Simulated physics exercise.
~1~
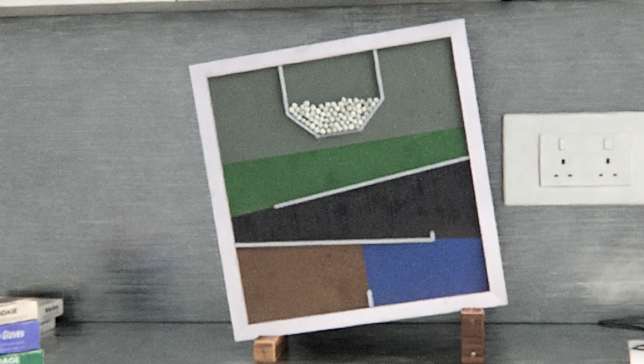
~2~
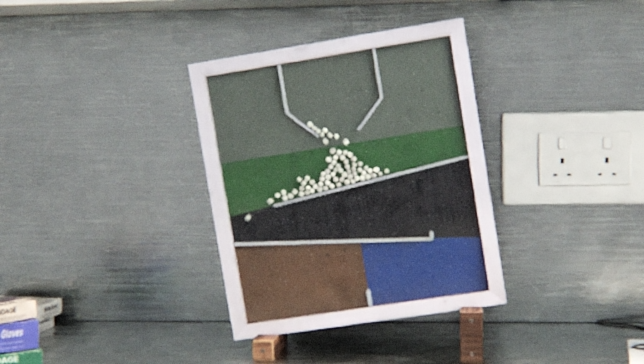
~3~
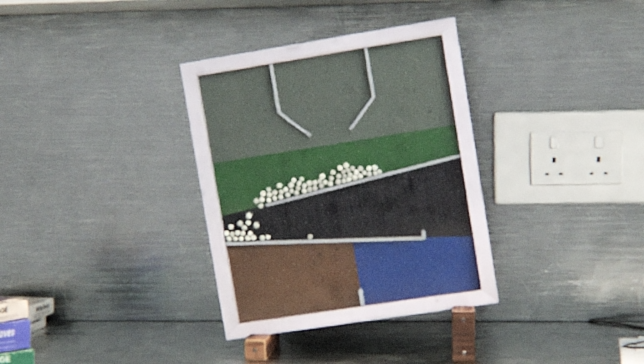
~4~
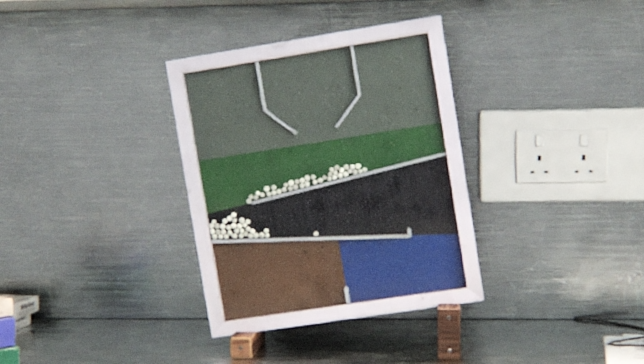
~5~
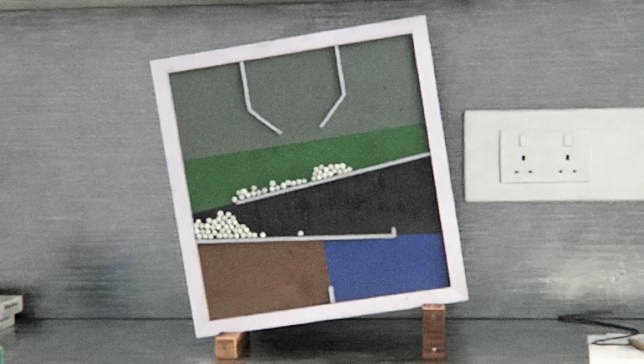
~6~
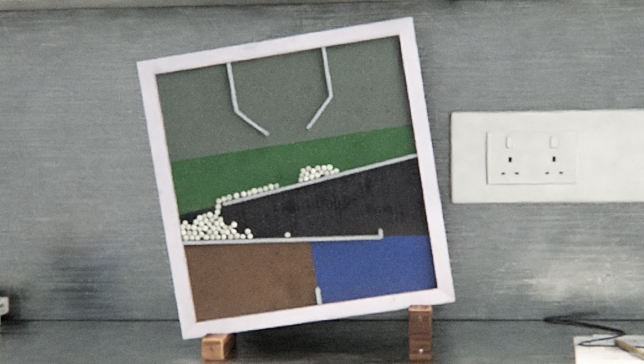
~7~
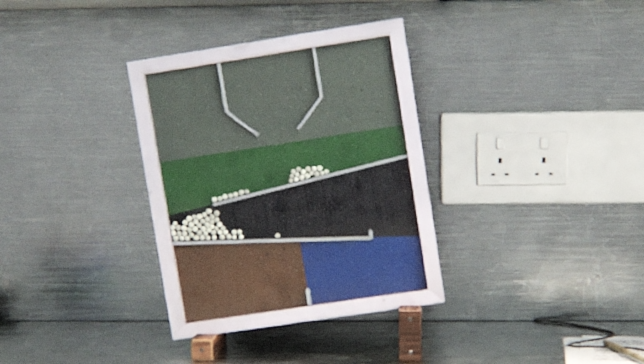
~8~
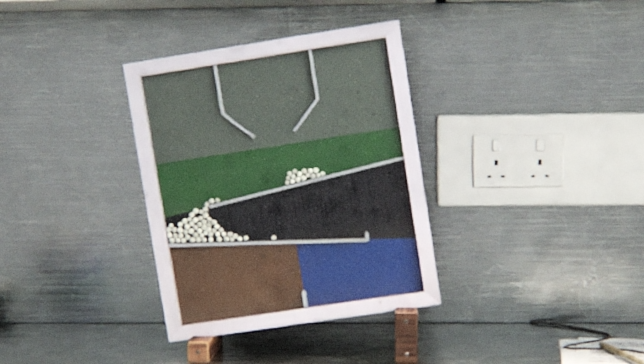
Small white beads sit heaped in a funnel-shaped hopper at the top of a tilted, white-framed display standing on two wooden feet against a grey wall. They drop through the opening at the bottom and pile onto a sloping ledge across the green section. Many roll down to the left, spill off its lower end and gather on the ledge below in the black section, against the left side. The view drifts slightly right as the flow thins. Most beads end heaped in black, a small cluster stays on the green slope, and brown and blue remain empty.
